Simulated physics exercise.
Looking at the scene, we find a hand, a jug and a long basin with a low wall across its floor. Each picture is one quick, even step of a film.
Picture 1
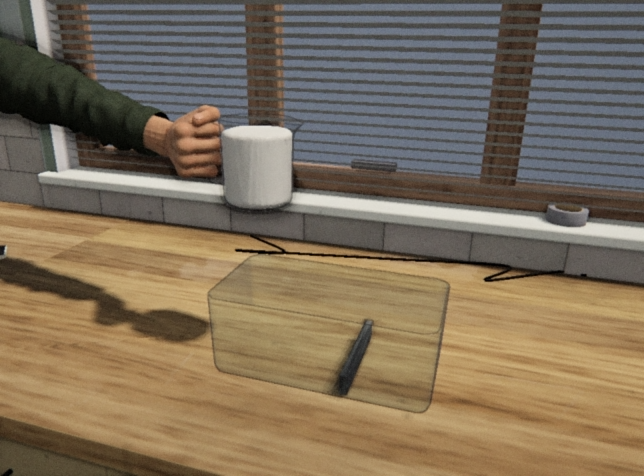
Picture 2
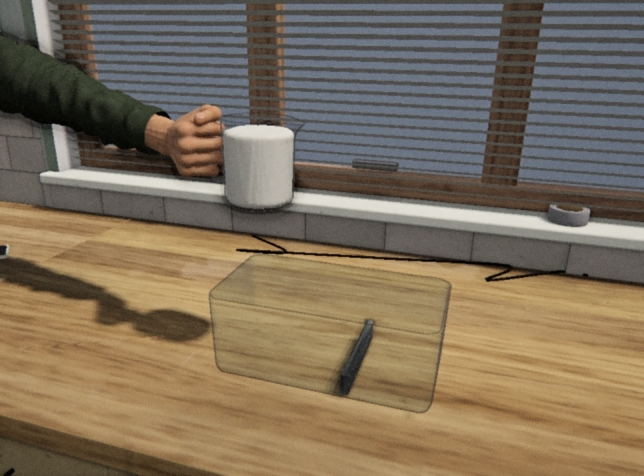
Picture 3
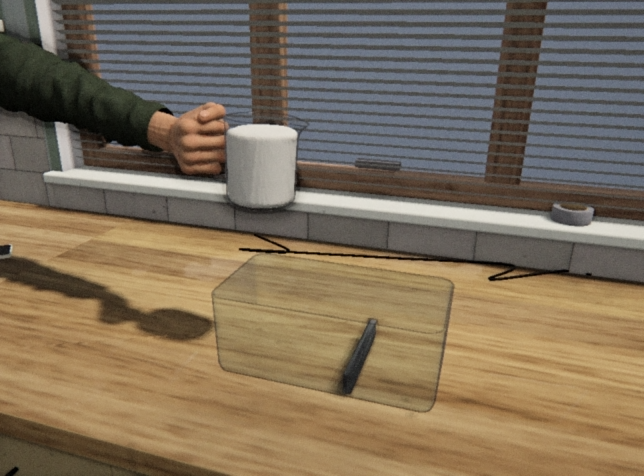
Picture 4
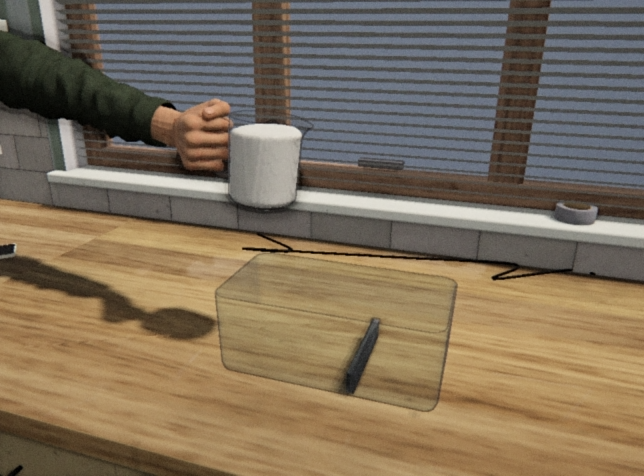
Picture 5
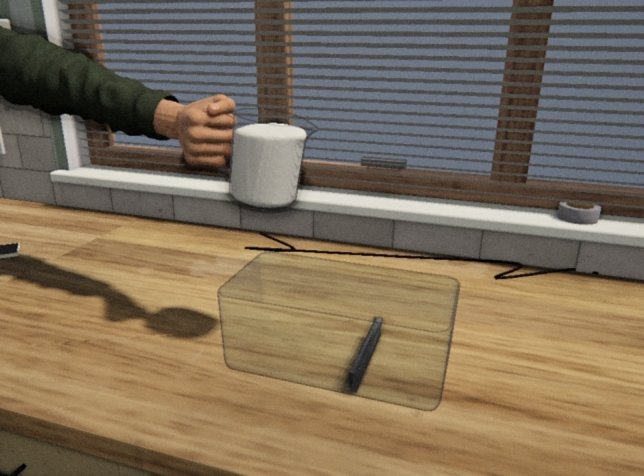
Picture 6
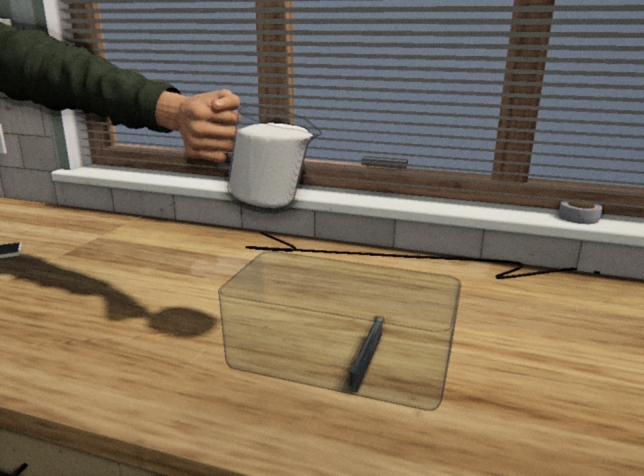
On a wooden kitchen counter, a hand slowly tilts a white jug slightly rightward.
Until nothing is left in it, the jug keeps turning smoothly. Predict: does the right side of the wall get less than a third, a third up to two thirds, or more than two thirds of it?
The share right of the wall falls in the middle range, one third to two thirds.
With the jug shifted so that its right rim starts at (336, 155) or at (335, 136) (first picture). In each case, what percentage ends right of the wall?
In order, some 75 and 70 percent.
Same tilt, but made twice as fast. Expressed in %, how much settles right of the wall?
Around 25 in a hundred.
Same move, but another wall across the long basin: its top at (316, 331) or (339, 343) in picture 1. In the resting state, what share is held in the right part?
Roughly 95 % and then 70 %.
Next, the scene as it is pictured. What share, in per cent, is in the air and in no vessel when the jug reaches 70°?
20 per cent.
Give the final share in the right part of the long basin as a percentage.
Roughly 50 percent of it.
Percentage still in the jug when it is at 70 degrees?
Some 75 in a hundred has yet to spill out.
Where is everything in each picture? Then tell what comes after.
It leans 0°; its right rim is at (303, 123); the milk meets the walls at (228, 129) and (292, 134); the long basin's rim runs from (231, 274) to (445, 307); the wall's top is at (357, 347), in the first frame.
It leans 1°; its right rim is at (305, 123); the milk meets the walls at (229, 129) and (294, 134), in the second frame.
It leans 2°; its right rim is at (309, 124); the milk meets the walls at (232, 128) and (298, 134), in the third frame.
It leans 5°; its right rim is at (313, 126); the milk meets the walls at (237, 128) and (302, 133), in the fourth frame.
It leans 9°; its right rim is at (318, 129); the milk meets the walls at (240, 128) and (307, 133), in the fifth frame.
It leans 13°; its right rim is at (322, 133); the milk meets the walls at (243, 129) and (312, 134), in the sixth frame.
A moment on, the jug is tipped part way and 76 per cent is still to pour, 1 is left of the wall and 5 right of it.
Next, the jug is tipped right over and 19 per cent is still to pour, 18 is left of the wall and 41 right of it.
Then the jug is tipped right over and 0 per cent is still to pour, 48 is left of the wall and 49 right of it.
Later the jug is tipped right over and 0 per cent is still to pour, 48 is left of the wall and 50 right of it.
In the end 48 per cent lies left of the wall, 50 right of it and 1 outside.
